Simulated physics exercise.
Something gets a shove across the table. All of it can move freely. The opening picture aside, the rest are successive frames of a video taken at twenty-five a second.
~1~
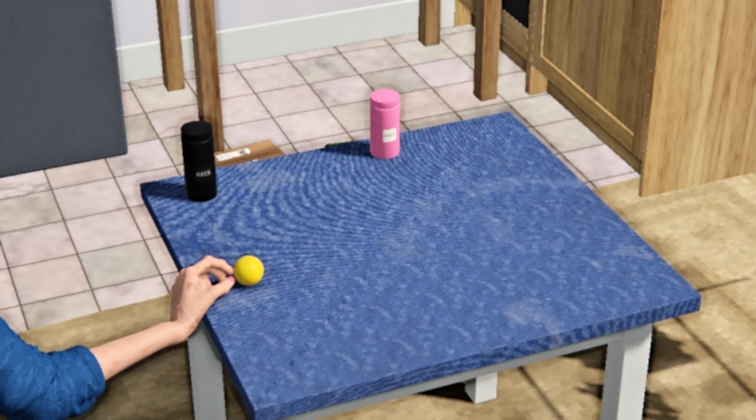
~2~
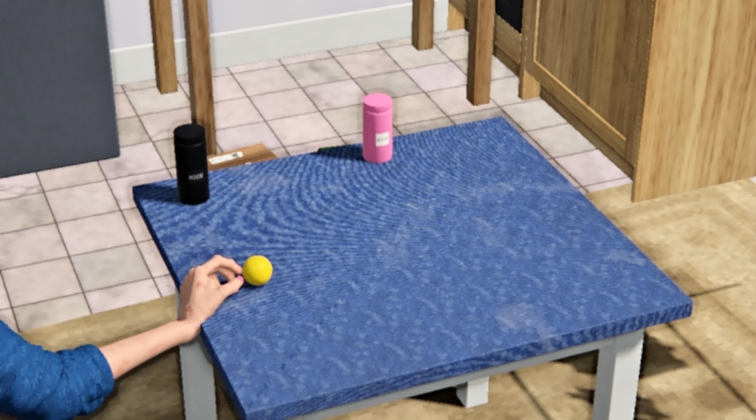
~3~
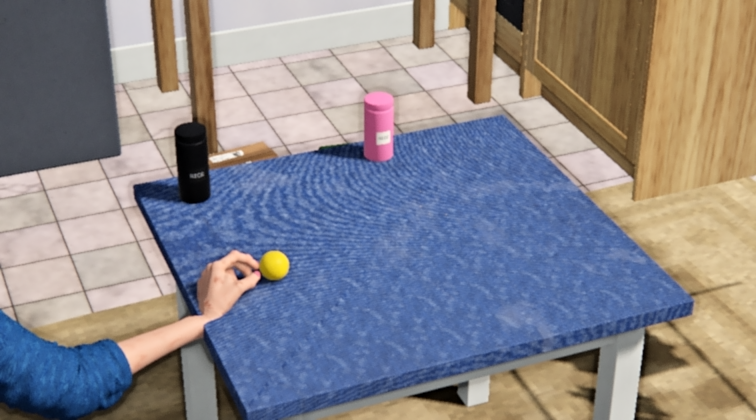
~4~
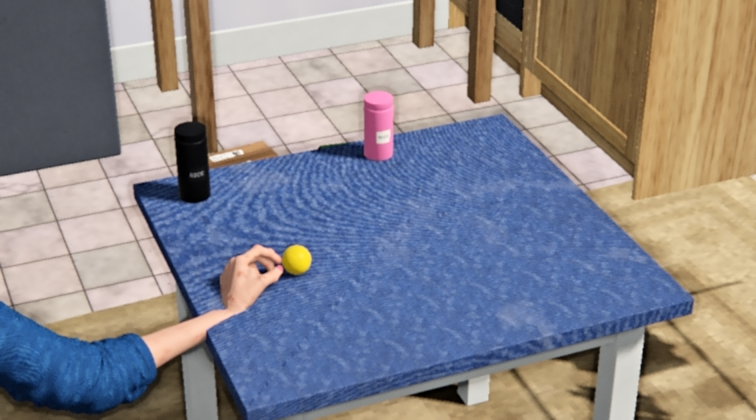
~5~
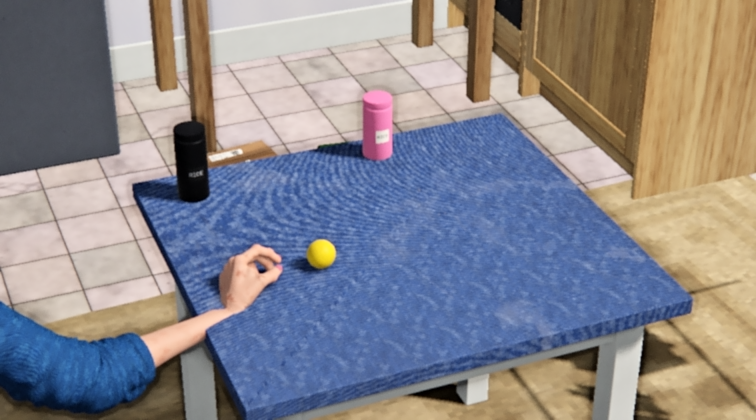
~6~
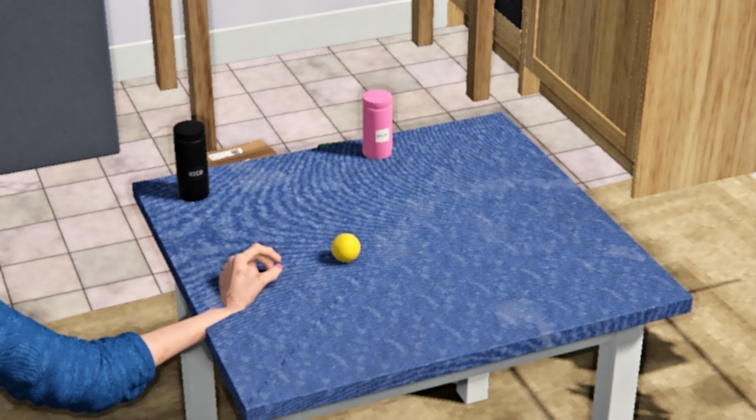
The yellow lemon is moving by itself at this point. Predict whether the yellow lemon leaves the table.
It carries over the edge.
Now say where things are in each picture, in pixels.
The first frame shows under the hand; yellow lemon (249, 271).
The second frame shows under the hand; yellow lemon (257, 271).
The third frame shows under the hand; yellow lemon (274, 266).
The fourth frame shows yellow lemon (297, 260).
The fifth frame shows yellow lemon (321, 254) displaced about its own width.
The sixth frame shows yellow lemon (346, 248) displaced well along.
Then, 0.20 s past the last view, yellow lemon displaced well along near (462, 223).
Then, 0.50 s past the last view, yellow lemon now off the table.
Then, 0.90 s past the last view, things are still on the move.
Finally, off the table, yellow lemon.
